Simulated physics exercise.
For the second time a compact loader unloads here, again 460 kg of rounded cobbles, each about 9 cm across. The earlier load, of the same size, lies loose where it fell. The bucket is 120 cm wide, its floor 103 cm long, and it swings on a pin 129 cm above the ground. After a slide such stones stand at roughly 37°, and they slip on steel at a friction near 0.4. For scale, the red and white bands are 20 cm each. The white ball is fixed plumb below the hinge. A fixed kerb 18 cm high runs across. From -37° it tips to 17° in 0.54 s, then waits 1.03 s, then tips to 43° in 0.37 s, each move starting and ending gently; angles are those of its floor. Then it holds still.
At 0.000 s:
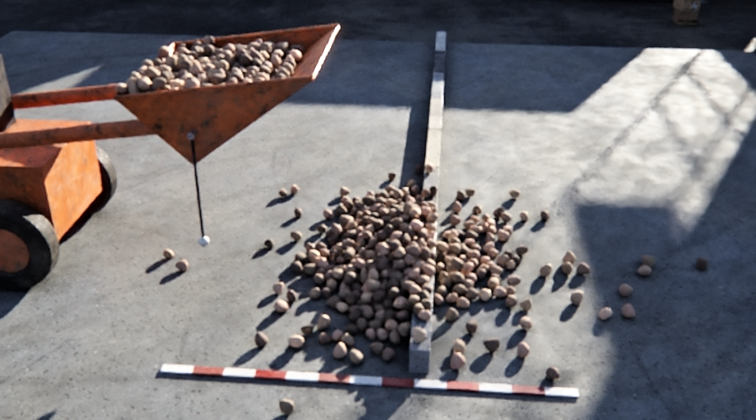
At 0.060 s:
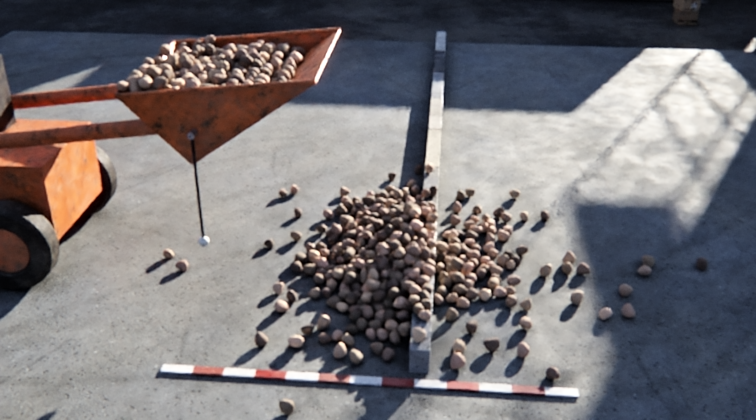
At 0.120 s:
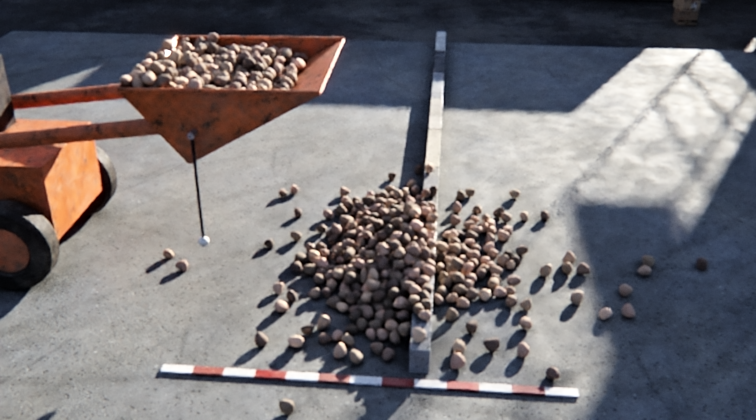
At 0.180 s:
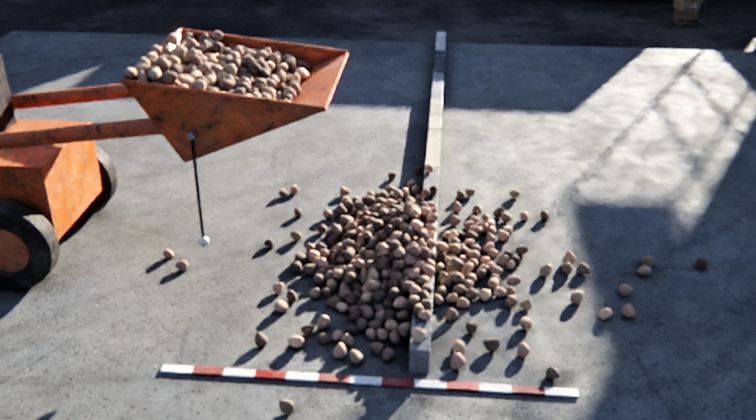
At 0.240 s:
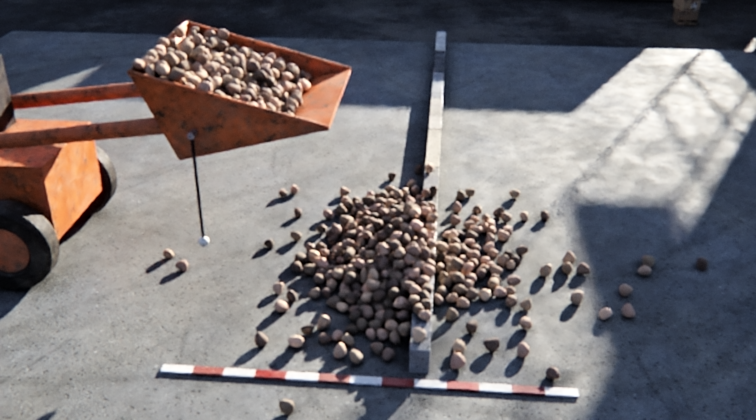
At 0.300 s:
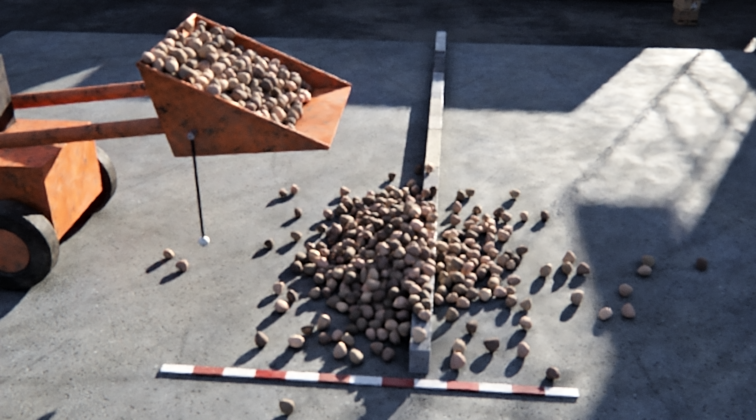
At the start, an orange loader at left holds a raised bucket of rounded stones, with a loose pile lying across a low kerb to its right. The bucket then slowly tilts forward, its lip dropping and its back rising, while the stones inside shift with it and the pile stays still.
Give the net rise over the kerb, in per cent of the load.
Roughly 7 per cent of a load more.
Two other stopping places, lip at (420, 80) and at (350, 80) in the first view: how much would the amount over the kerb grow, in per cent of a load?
Near 80 per cent from the first place, 30 from the second.
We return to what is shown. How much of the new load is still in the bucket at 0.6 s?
Roughly 100 per cent is still inside.
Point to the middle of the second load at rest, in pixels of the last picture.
Around (351, 242).
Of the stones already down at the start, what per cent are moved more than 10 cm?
Roughly 10 per cent of them.
After 0.4 s the floor is at 8°; in per cent of one load, 100 in the bucket, 81 on this side of the kerb, 19 over the kerb; the foremost stones are at (626, 279).
After 0.6 s the floor is at 17°; in per cent of one load, 100 in the bucket, 81 on this side of the kerb, 19 over the kerb; the foremost stones are at (626, 279).
After 2.4 s the floor is at 43°; in per cent of one load, 1 in the bucket, 173 on this side of the kerb, 26 over the kerb; the foremost stones are at (632, 288).
After 5.1 s the floor is at 43°; in per cent of one load, 0 in the bucket, 174 on this side of the kerb, 26 over the kerb; the foremost stones are at (632, 288). Net gain over the kerb, 7.
